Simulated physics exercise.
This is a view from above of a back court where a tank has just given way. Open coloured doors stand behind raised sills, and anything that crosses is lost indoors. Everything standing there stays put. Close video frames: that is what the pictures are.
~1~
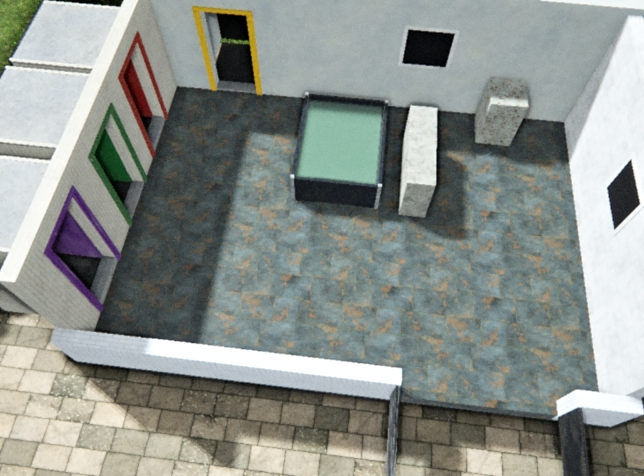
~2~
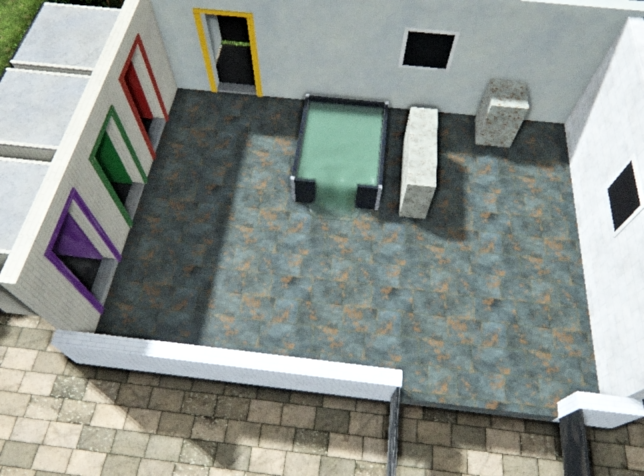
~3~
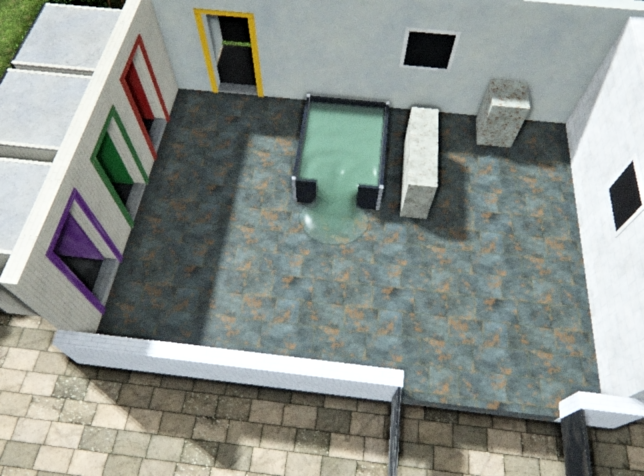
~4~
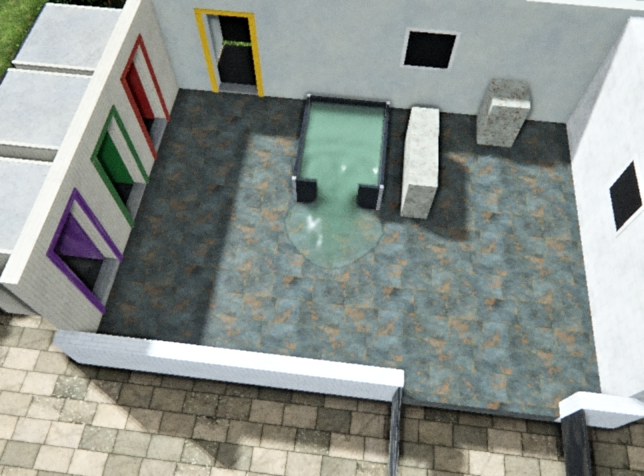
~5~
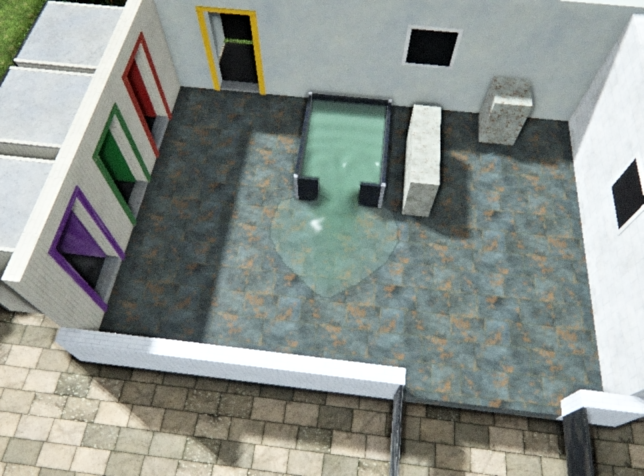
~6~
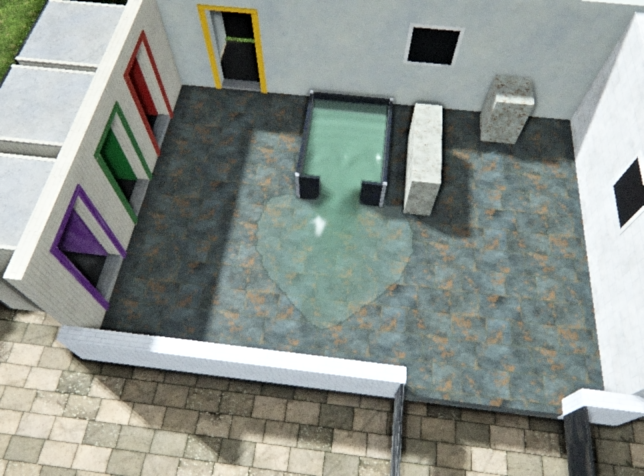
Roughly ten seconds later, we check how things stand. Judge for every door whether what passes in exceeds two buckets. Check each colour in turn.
The red door does not exceed two; the green door does not exceed two; the purple door does not exceed two; the yellow door does not exceed two.
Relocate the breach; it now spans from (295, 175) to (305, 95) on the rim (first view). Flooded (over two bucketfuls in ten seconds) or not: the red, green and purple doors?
The red exceeds the limit, the green exceeds the limit, the purple remains below.
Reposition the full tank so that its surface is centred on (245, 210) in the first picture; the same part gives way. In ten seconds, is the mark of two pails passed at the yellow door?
As far as I can tell, yellow gets swamped.
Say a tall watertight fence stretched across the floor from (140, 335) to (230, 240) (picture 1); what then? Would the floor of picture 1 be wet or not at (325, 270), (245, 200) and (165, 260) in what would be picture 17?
In order: Soaked, untouched, untouched.
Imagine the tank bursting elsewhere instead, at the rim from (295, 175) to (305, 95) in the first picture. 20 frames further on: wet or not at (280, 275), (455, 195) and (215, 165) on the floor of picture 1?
Unwetted, unwetted, submerged.
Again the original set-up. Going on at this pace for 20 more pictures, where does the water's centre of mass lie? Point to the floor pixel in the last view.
Somewhere near (316, 238).
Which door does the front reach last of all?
My answer: The yellow-painted one.
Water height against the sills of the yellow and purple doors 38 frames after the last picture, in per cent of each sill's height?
Approx. 0 % then 70 %.
A moment on, water covers 25 % of the floor; the red door not reached, the green door not reached, the purple door not reached, the yellow door not reached.
Next, water covers 35 % of the floor; the red door not reached, the green door not reached, the purple door not reached, the yellow door not reached.
Then, water covers 35 % of the floor; the red door not reached, the green door not reached, the purple door wet at the sill, nothing in, the yellow door not reached.
Later, water covers 55 % of the floor; the red door wet at the sill, nothing in, the green door wet at the sill, nothing in, the purple door wet at the sill, nothing in, the yellow door not reached.
In the end, water covers 75 % of the floor; the red door wet at the sill, nothing in, the green door wet at the sill, nothing in, the purple door wet at the sill, nothing in, the yellow door wet at the sill, nothing in.
